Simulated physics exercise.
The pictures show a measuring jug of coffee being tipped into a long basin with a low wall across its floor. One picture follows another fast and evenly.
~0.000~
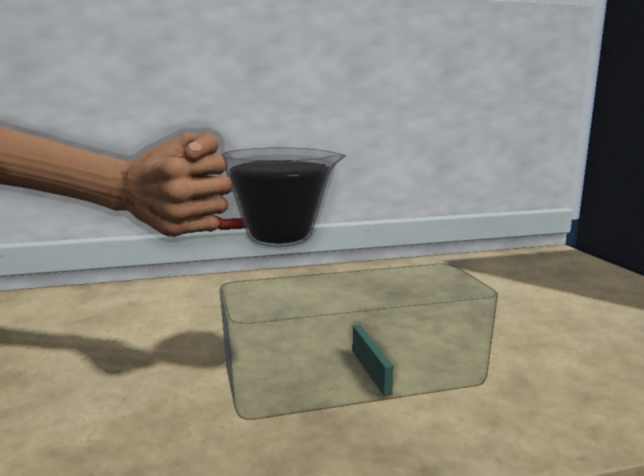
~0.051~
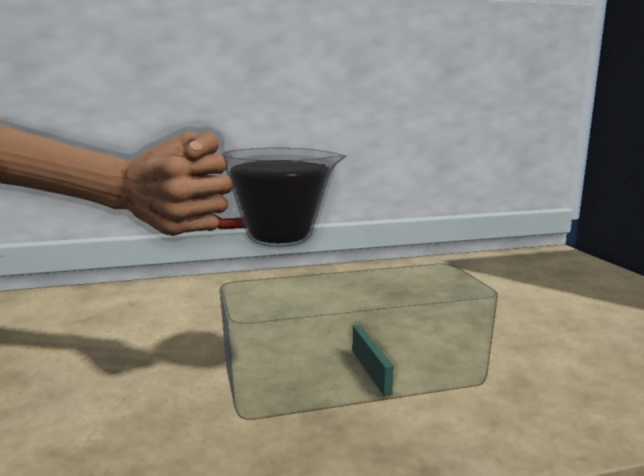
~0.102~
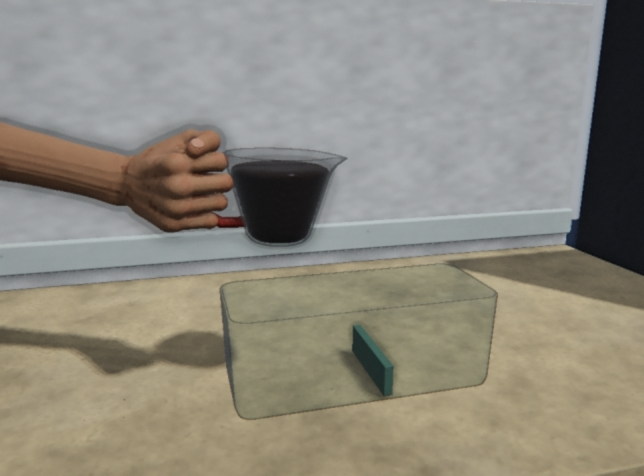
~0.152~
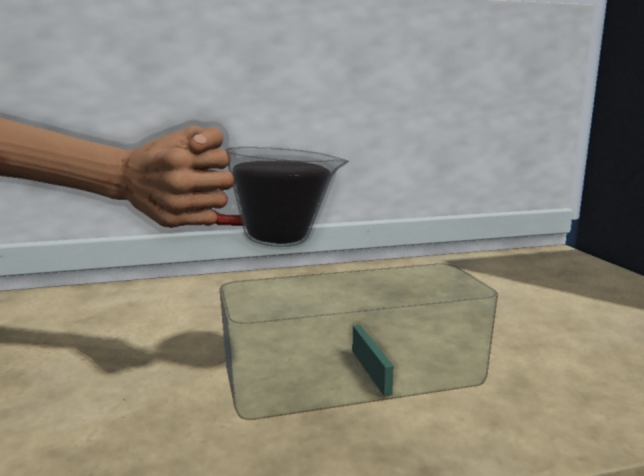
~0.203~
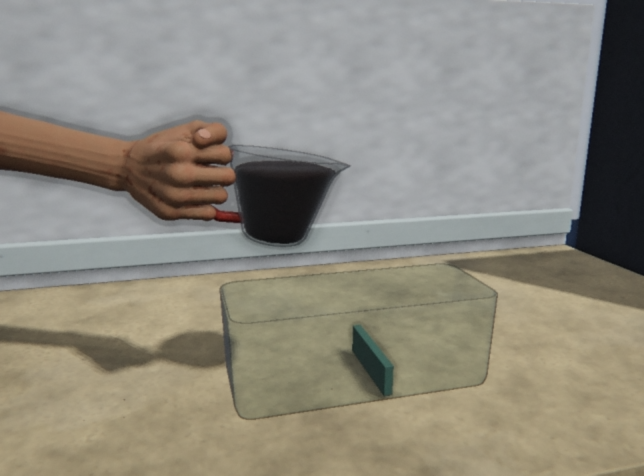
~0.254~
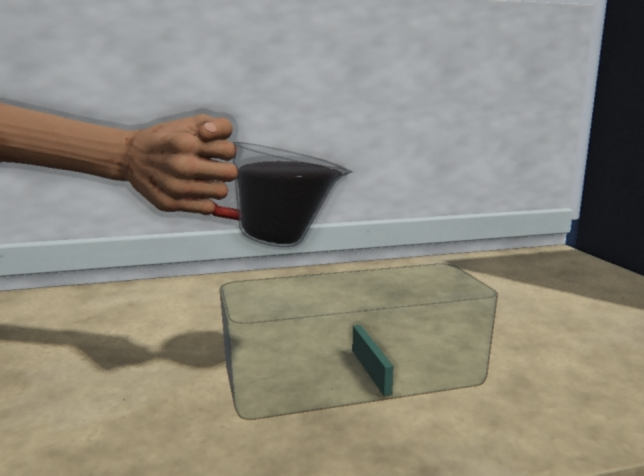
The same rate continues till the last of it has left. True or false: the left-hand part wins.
False, the right-hand part wins.
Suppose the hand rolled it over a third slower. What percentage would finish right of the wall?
I'd put it at some 75 percent.
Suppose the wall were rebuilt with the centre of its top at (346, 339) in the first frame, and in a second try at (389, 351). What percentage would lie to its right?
The first placement gives around 95 percent, the second 40 percent.
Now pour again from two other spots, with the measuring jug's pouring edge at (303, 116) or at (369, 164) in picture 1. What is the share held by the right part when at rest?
It comes to about 15 %, followed by about 90 %.
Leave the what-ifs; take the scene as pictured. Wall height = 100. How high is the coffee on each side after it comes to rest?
It settles around 20 on the left side and around 60 on the right side.
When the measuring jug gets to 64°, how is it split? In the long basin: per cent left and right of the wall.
About 0 % left and about 15 % right.
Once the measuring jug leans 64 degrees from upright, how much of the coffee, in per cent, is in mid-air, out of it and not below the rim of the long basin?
Around 25 in a hundred.
By 0.64 s the tilt is 64° and 62 per cent is still to pour, 0 is left of the wall and 15 right of it.
By 0.93 s the tilt is 92° and 11 per cent is still to pour, 13 is left of the wall and 65 right of it.
By 1.23 s the tilt is 95° and 0 per cent is still to pour, 27 is left of the wall and 72 right of it.
By 1.55 s the tilt is 95° and 0 per cent is still to pour, 28 is left of the wall and 72 right of it.
At rest 28 per cent lies left of the wall, 72 right of it and 1 outside.
